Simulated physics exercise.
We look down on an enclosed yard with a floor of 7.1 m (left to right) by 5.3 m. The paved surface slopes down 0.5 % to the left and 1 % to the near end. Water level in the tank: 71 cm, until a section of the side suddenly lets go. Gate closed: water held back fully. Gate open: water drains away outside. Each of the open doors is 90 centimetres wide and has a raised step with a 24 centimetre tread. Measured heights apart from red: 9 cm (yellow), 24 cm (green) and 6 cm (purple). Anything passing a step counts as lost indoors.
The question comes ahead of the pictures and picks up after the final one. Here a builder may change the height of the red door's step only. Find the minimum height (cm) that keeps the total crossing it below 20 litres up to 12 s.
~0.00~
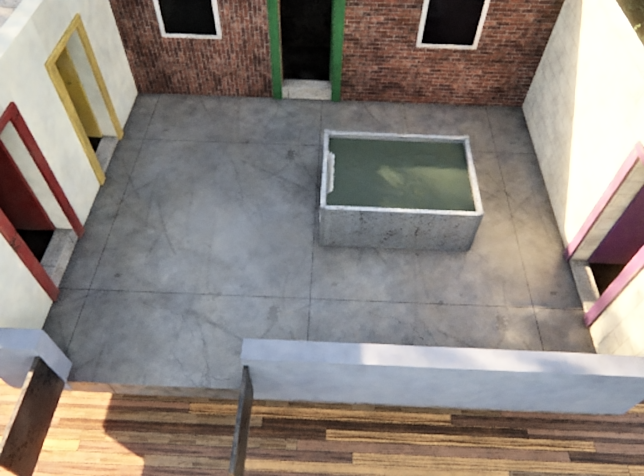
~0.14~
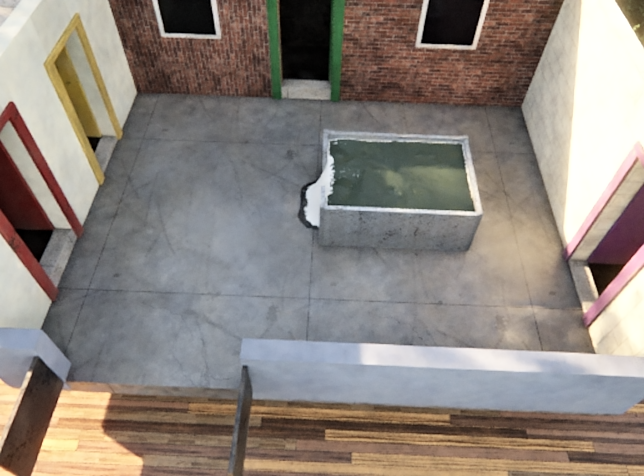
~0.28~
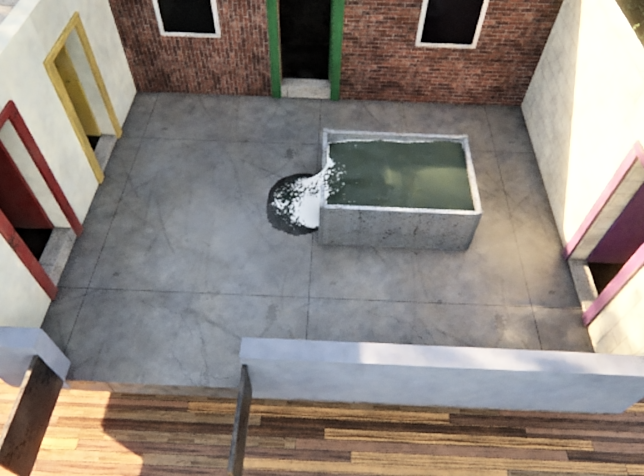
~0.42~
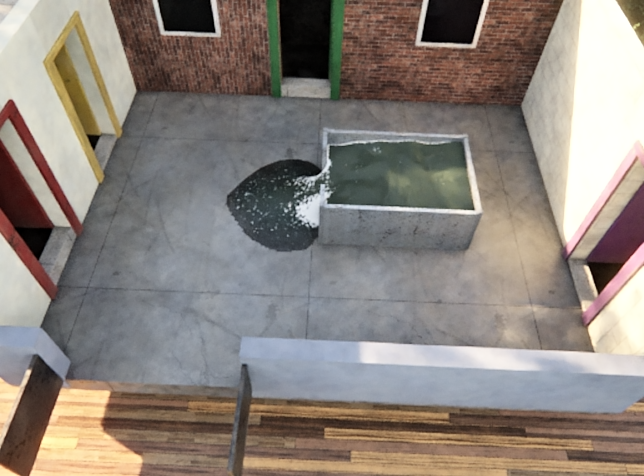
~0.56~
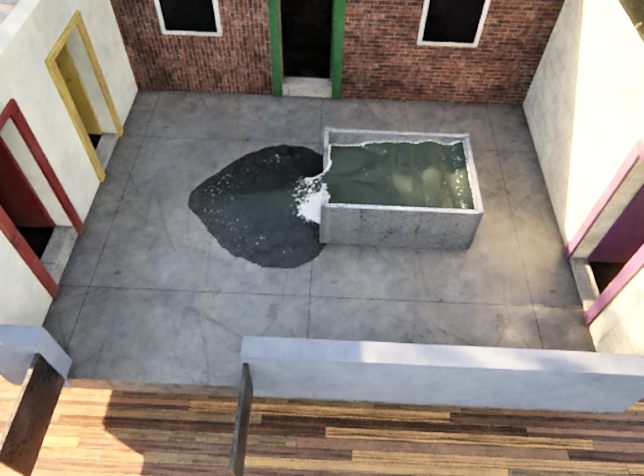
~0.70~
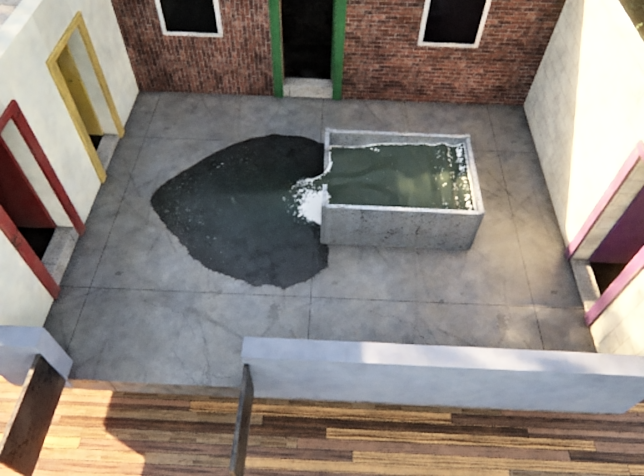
The minimum is roughly 14 cm.
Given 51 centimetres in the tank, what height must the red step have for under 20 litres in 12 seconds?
Roughly 9.0 centimetres would do it.
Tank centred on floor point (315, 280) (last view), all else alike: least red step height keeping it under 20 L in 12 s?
With that change, some 25 centimetres.
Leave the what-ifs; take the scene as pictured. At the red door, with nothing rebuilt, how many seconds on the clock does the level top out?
Near 2.2 s.
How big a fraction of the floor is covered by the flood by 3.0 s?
Approximately 40 %.
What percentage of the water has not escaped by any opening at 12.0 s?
Share still there: Approx. 60 percent.
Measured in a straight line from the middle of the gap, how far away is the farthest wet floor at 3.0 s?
Close to 4.4 metres, I'd say.
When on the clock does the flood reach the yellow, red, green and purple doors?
Arrival: Yellow 1.1 s, red 1.3 s, green 2.6 s, purple not within the 12 s.
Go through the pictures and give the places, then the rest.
The first picture shows still water, 71 cm deep, in the tank at (398, 174); the red door at (38, 218) is dry.
In the second picture, water pours out at (325, 194) and has run 0.3 m, to (303, 214); about 8 cm deep outside, 71 cm at the back.
In the third picture, the gap is at (325, 193), the front 0.8 m out at (272, 209); the back of the tank holds 71 cm.
In the fourth picture, the front is at (233, 204), 1.4 m from the gap at (325, 193); 1.7 m2 of floor is wet, 71 cm left at the back.
In the fifth picture, the front is at (195, 204), 2.0 m from the gap at (326, 192); 3.2 m2 of floor is wet, 66 cm left at the back.
In the sixth picture, the gap is at (327, 192), the front 2.6 m out at (158, 200); the back of the tank holds 60 cm; 1.5 m in a straight line remain to the red door at (39, 216).
After 1.4 s water covers 35 % of the floor, deepest (38 cm) near (317, 204); 11 cm at the red door, 0 litres in over its 23 cm step.
After 3.0 s water covers 40 % of the floor, deepest (26 cm) near (31, 358); 16 cm at the red door, 0 litres in over its 23 cm step.
After 12.0 s water covers 80 % of the floor, deepest (10 cm) near (31, 358); 7 cm at the red door, 0 litres in over its 23 cm step.
At the red door as built, the water arrived by 1.3 s and peaked near 21 cm at 2.2 s.
With a step of 12.5 cm, 32 litres would have come in within the 12 s; with 16.5 cm, 7 litres. So under 20 litres takes about 14 cm.
